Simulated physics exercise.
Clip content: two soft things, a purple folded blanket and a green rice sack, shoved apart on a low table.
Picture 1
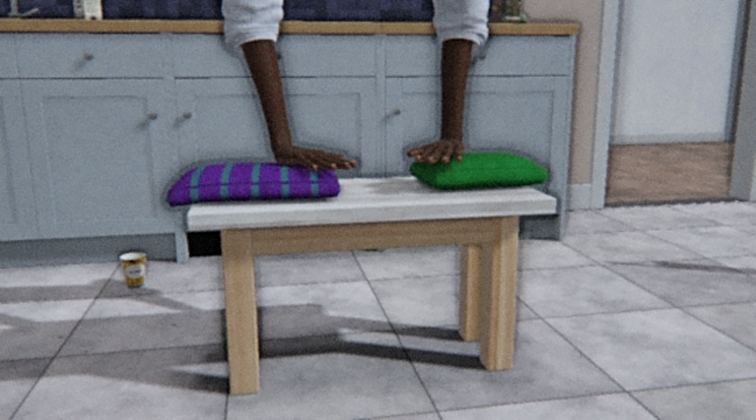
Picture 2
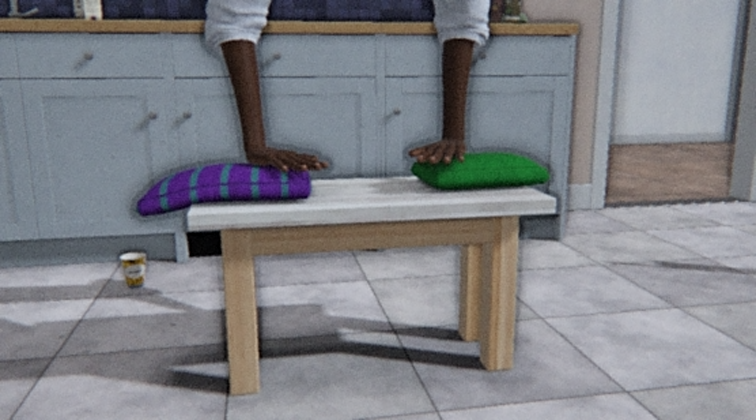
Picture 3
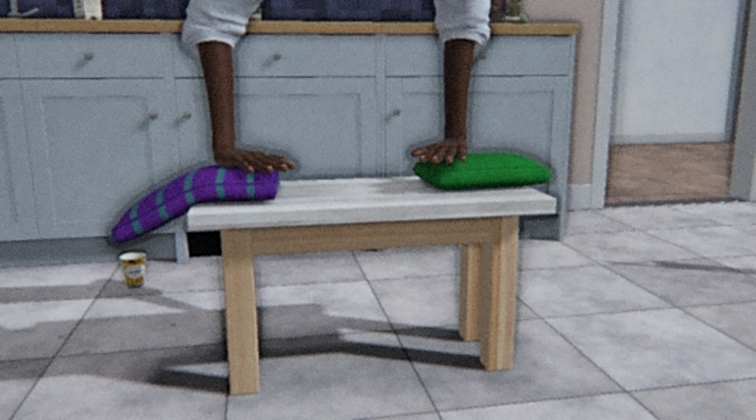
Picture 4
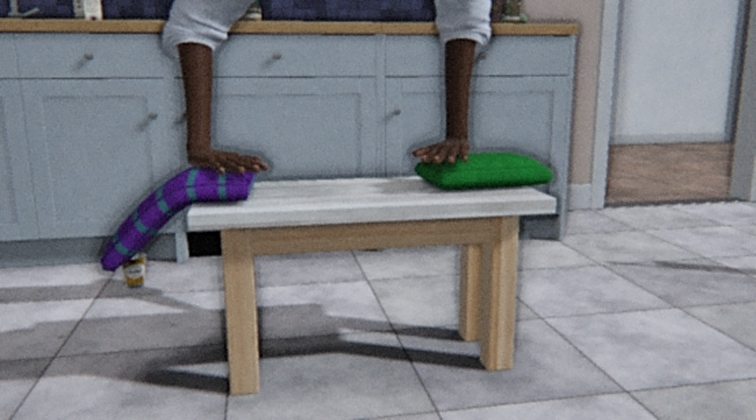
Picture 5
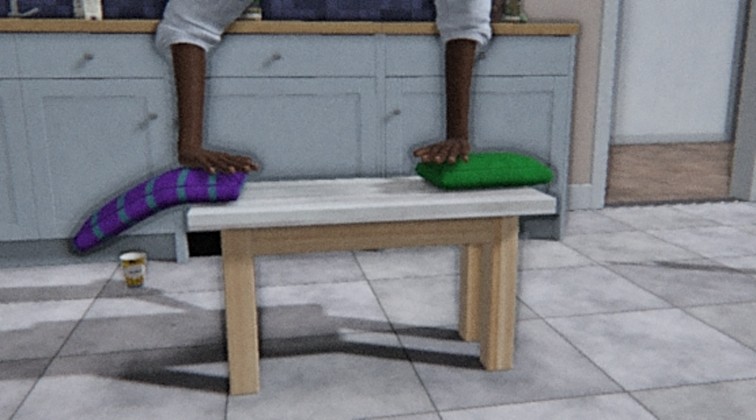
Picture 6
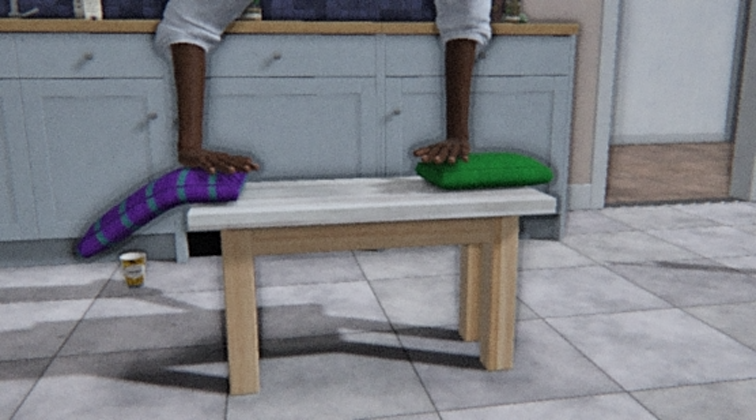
A purple striped folded blanket was pushed left by a hand until much of it drooped over the table's edge, bobbing slightly, while another hand barely shifted a green sack on the right.
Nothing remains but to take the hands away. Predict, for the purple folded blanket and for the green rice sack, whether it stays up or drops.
In order: The purple folded blanket ends up off it, the green rice sack ends up resting on it.
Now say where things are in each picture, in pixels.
The first frame shows folded blanket tip (175, 194); rice sack tip (534, 174).
The second frame shows folded blanket tip (147, 204); rice sack tip (536, 174).
The third frame shows folded blanket tip (123, 231); rice sack tip (538, 173).
The fourth frame shows folded blanket tip (115, 259); rice sack tip (539, 174).
The fifth frame shows folded blanket tip (87, 238); rice sack tip (540, 174).
The sixth frame shows folded blanket tip (91, 245), well over half past the edge; rice sack tip (540, 174), a small part past the edge.
Then, 0.30 s after the last picture, folded blanket falling near (155, 265); rice sack lying still.
Then, 0.60 s after the last picture, folded blanket on the floor near (153, 339); rice sack lying still.
At rest, folded blanket on the floor near (154, 367); rice sack lying still. The purple folded blanket goes down and the green rice sack stays up there.
